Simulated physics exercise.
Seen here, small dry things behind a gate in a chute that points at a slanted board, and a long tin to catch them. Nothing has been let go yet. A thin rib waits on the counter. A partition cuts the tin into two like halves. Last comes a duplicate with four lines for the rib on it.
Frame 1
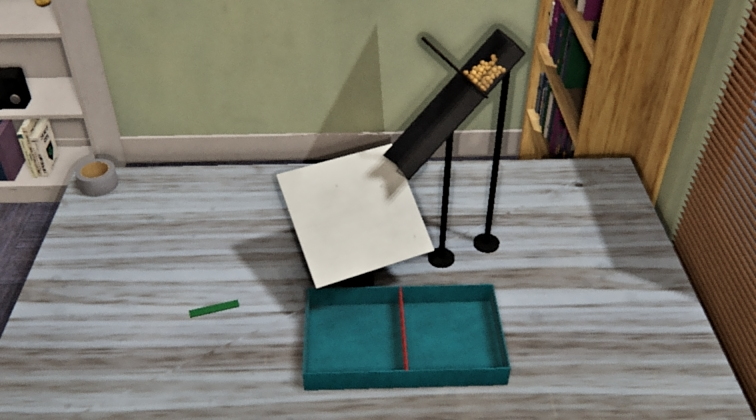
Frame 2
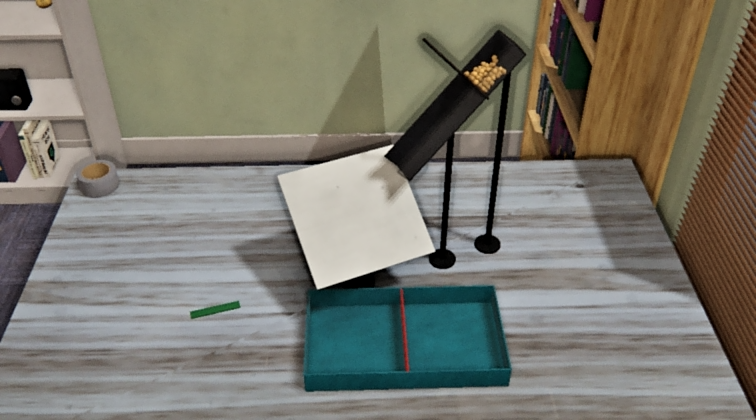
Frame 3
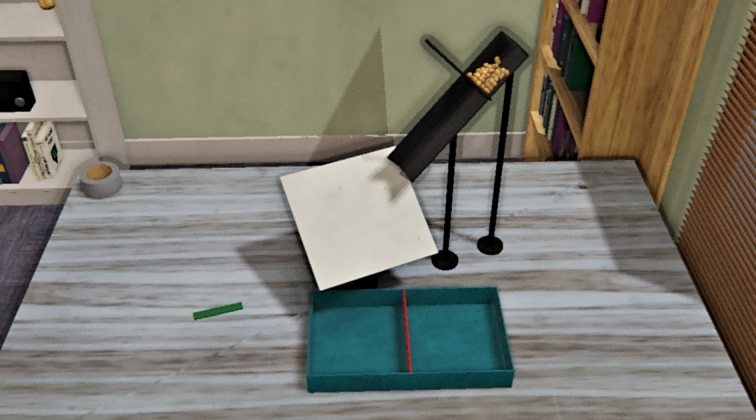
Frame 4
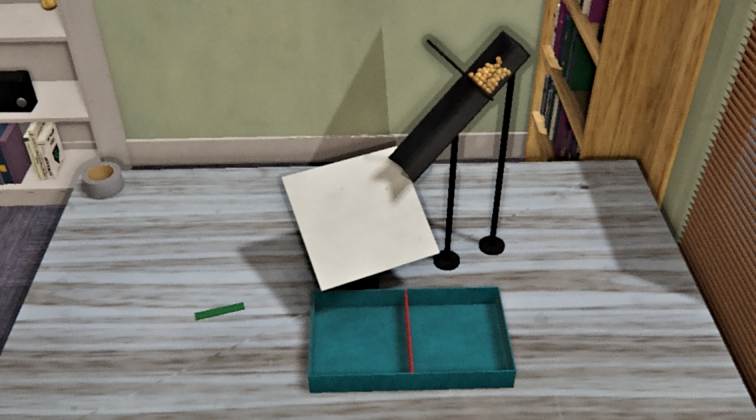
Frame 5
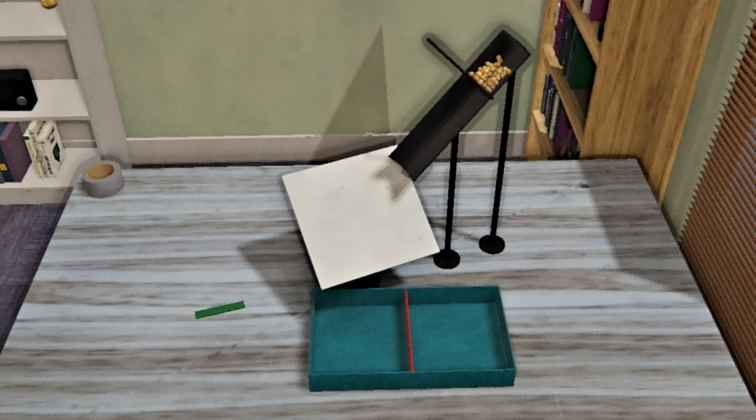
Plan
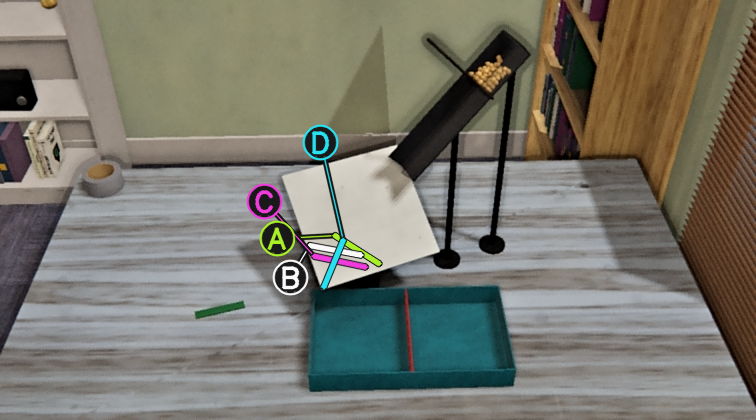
A wood-grained tabletop in a room with a green wall and bookshelves on both sides is seen from above and in front. A black chute on two thin stands holds tan chickpeas at upper right, above a tilted white board, with a teal tray split by a red divider in front, and a green strip and roll of tape at left. Nothing on the table moves, while the camera drifts very slightly.
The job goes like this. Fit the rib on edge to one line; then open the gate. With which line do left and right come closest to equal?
A.
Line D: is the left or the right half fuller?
More lands on the left.
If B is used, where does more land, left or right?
More lands on the left.
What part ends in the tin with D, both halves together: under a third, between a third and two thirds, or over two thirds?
It is over two thirds.
On the marked copy, line A from (335, 235) to (378, 263); line B from (309, 245) to (360, 255); line C from (314, 256) to (365, 267); line D from (343, 240) to (323, 286).
With A, of what is caught, close to half in the left half, close to half in the right.
With B, of what is caught, the whole lot in the left half, none at all in the right.
With C, of what is caught, the whole lot in the left half, none at all in the right.
With D, of what is caught, the whole lot in the left half, none at all in the right.
